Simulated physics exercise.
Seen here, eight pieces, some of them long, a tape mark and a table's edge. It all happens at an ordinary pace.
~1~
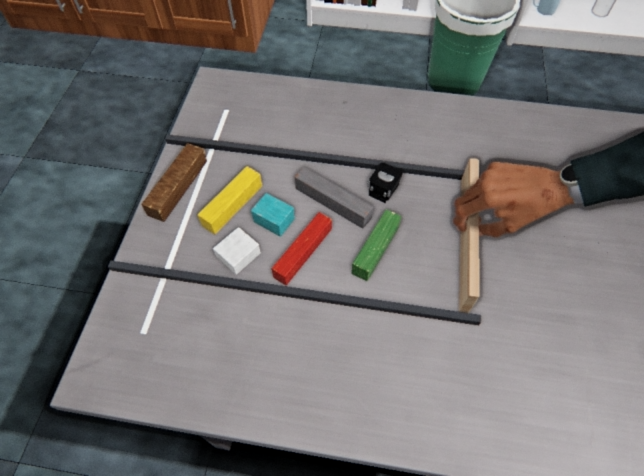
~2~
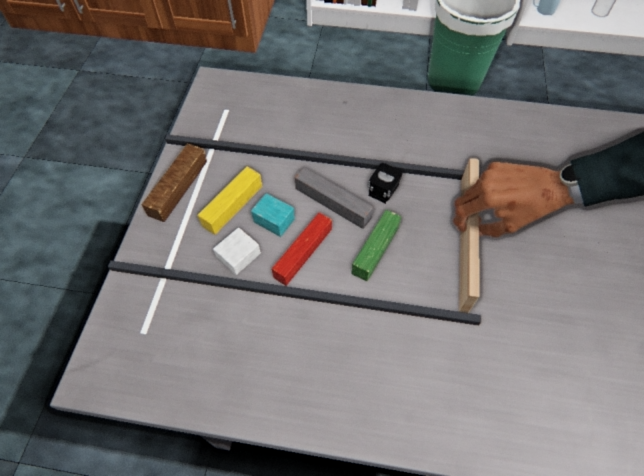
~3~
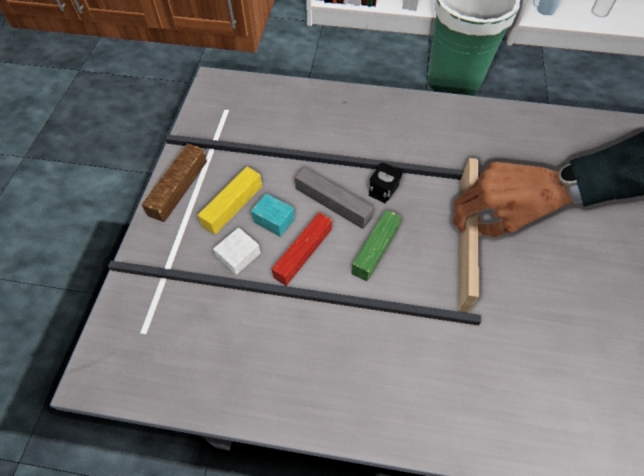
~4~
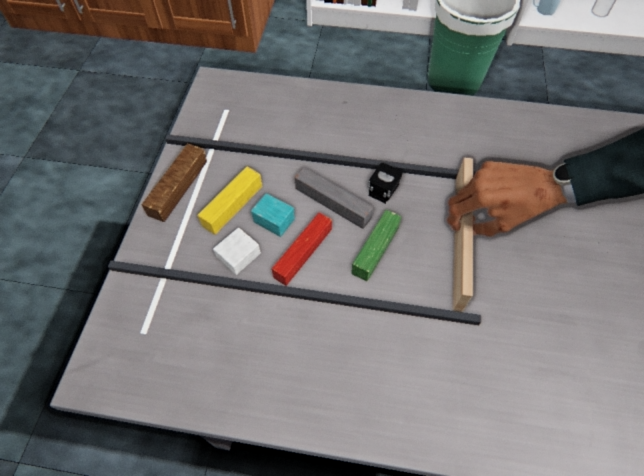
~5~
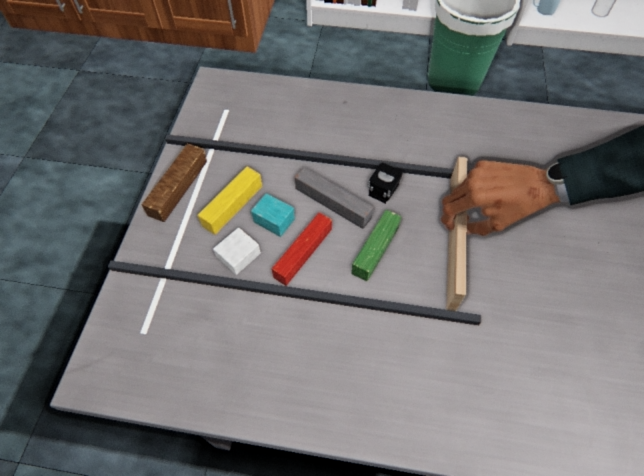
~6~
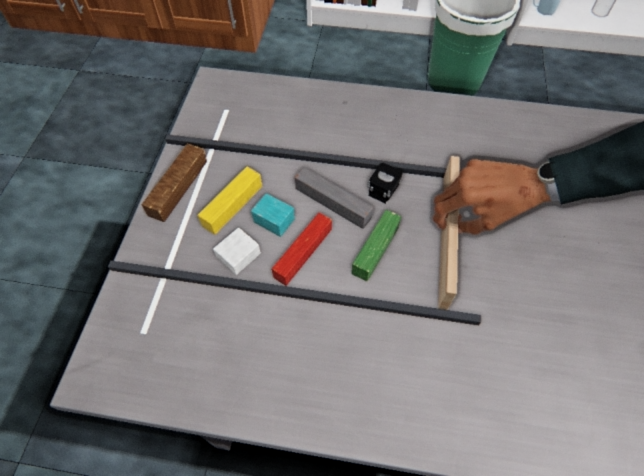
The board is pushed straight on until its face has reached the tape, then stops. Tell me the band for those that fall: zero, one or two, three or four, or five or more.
The number that fall off is one or two.
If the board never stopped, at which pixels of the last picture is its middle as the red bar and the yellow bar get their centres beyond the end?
At (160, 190) for the red bar; at (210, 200) for the yellow bar.
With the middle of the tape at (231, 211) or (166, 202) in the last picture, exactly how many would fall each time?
The counts: 0 and 5.
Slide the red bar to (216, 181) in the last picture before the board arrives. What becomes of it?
Then it is lost.
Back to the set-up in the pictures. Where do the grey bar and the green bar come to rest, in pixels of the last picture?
First (163, 162), then (173, 220).
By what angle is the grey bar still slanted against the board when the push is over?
Roughly 40° out of line.
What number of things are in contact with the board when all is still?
2 of them.
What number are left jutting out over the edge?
The number is 3.
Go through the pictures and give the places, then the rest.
Brown bar (176, 182); yellow bar (231, 200); white block (237, 251); board (469, 232); tape (191, 206), in the first frame.
Yellow bar (231, 200); green bar (377, 245), in the second frame.
White block (237, 251); turquoise block (273, 215), in the third frame.
Brown bar (176, 182); board (463, 231), in the fourth frame.
Yellow bar (231, 200); red bar (303, 248), in the fifth frame.
Brown bar (176, 182); yellow bar (231, 200); white block (237, 251); board (449, 229); tape (191, 206), in the sixth frame.
A little later, none off yet; brown bar at rest near (176, 182); yellow bar at rest near (231, 200); white block at rest near (237, 251).
When it is over, the number that fall off is one or two; down, yellow bar and brown bar.
